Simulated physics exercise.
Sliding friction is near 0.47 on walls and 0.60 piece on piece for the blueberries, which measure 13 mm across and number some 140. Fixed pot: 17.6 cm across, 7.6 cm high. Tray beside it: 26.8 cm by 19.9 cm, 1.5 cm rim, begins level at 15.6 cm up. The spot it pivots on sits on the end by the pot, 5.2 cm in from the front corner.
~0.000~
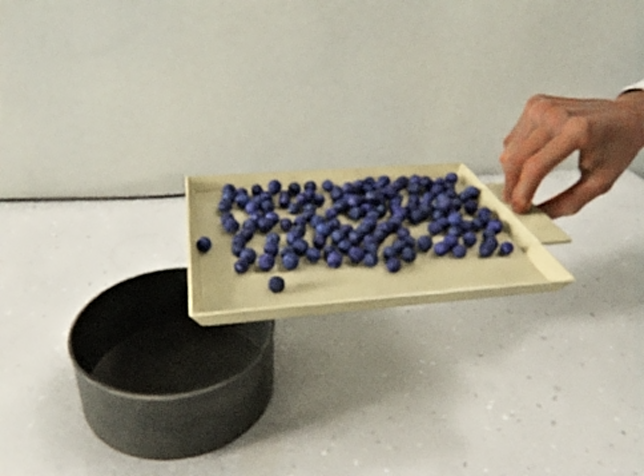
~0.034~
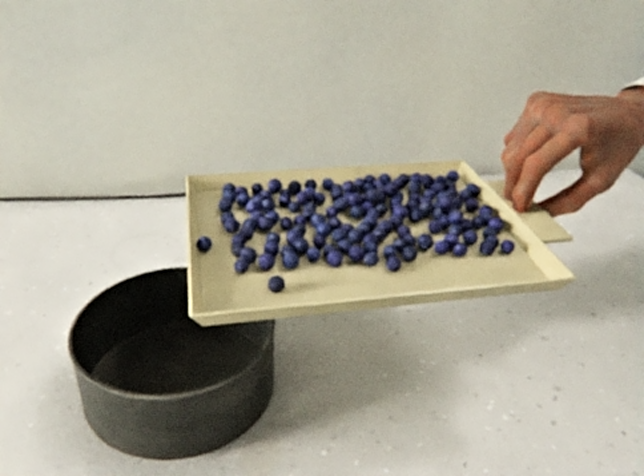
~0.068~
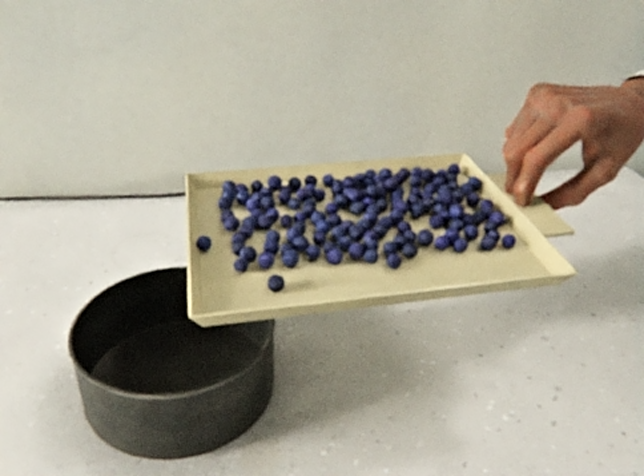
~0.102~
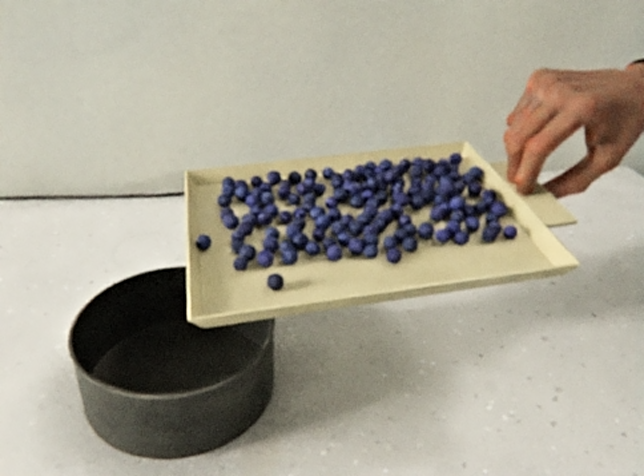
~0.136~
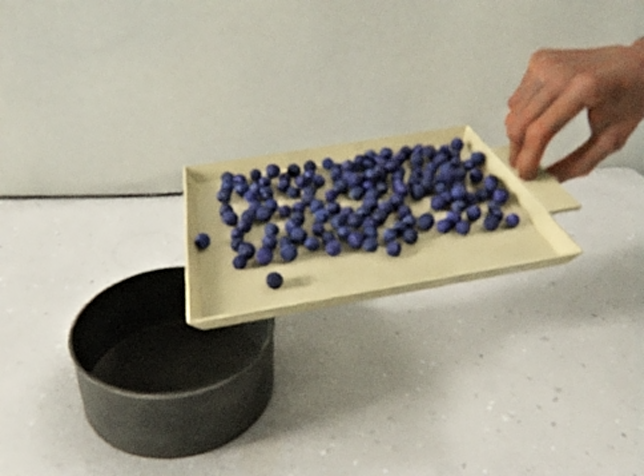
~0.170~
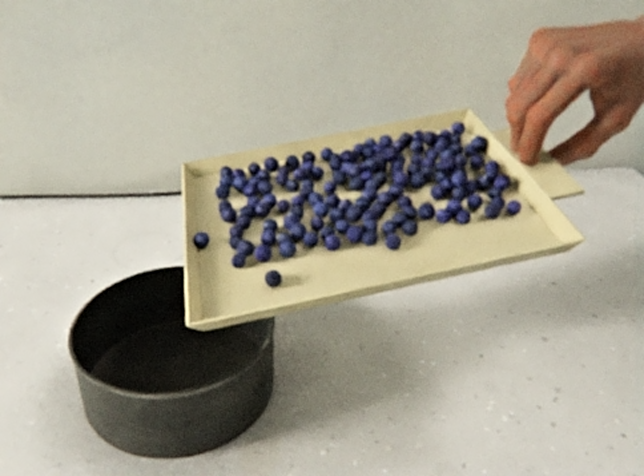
On a pale speckled surface, a hand held a cream tray of small dark blue balls beside a round dark pot, then raised the tray's right end, tilting it slightly down toward the left.
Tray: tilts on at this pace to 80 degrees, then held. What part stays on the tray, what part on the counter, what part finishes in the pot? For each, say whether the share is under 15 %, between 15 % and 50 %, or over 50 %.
Tray: Minimal; counter: Predominant; pot: Moderate.
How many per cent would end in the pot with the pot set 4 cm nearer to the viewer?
My estimate: Some 55 per cent.
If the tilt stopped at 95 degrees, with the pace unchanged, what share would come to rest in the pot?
The pot would get around 25 per cent.
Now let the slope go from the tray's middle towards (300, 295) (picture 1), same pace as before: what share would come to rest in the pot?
My guess is roughly 5 percent.
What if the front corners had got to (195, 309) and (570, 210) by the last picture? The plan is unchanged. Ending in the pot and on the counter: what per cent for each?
Pot 70, counter 30.
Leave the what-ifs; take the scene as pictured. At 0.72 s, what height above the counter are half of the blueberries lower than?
Roughly 16 cm.
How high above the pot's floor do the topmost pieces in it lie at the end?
I'd say near 1.5 centimetres.
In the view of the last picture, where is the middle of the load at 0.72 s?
Load centre: About (181, 303) px.
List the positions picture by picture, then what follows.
Tray tilt 0 degrees, front corners at (202, 308) and (562, 274); middle of the pieces at (357, 214); pot at (174, 322), in the first picture.
Tray tilt 0 degrees, front corners at (201, 308) and (562, 273); middle of the pieces at (357, 212), in the second picture.
Tray tilt 2 degrees, front corners at (201, 309) and (564, 268); middle of the pieces at (357, 208), in the third picture.
Tray tilt 4 degrees, front corners at (200, 311) and (566, 259), lowest corner left front; middle of the pieces at (357, 202), in the fourth picture.
Tray tilt 8 degrees, front corners at (199, 313) and (569, 247), lowest corner left front; middle of the pieces at (357, 193), in the fifth picture.
Tray tilt 11 degrees, front corners at (198, 315) and (571, 235), lowest corner left front; middle of the pieces at (356, 184); pot at (175, 321). The tray's pace is about 100 degrees a second, in the sixth picture.
After 0.50 s, tilt 45 degrees; the tray holds 100 %, the pot 0 %.
After 0.72 s, tilt 67 degrees; the tray holds 65 %, the pot 0 %.
Then, at 1.06 s, tilt 80 degrees; the tray holds 0 %, the pot 25 %.
In the end, at 1.7 s, tray 0 %, counter 75 %, pot 25 %.
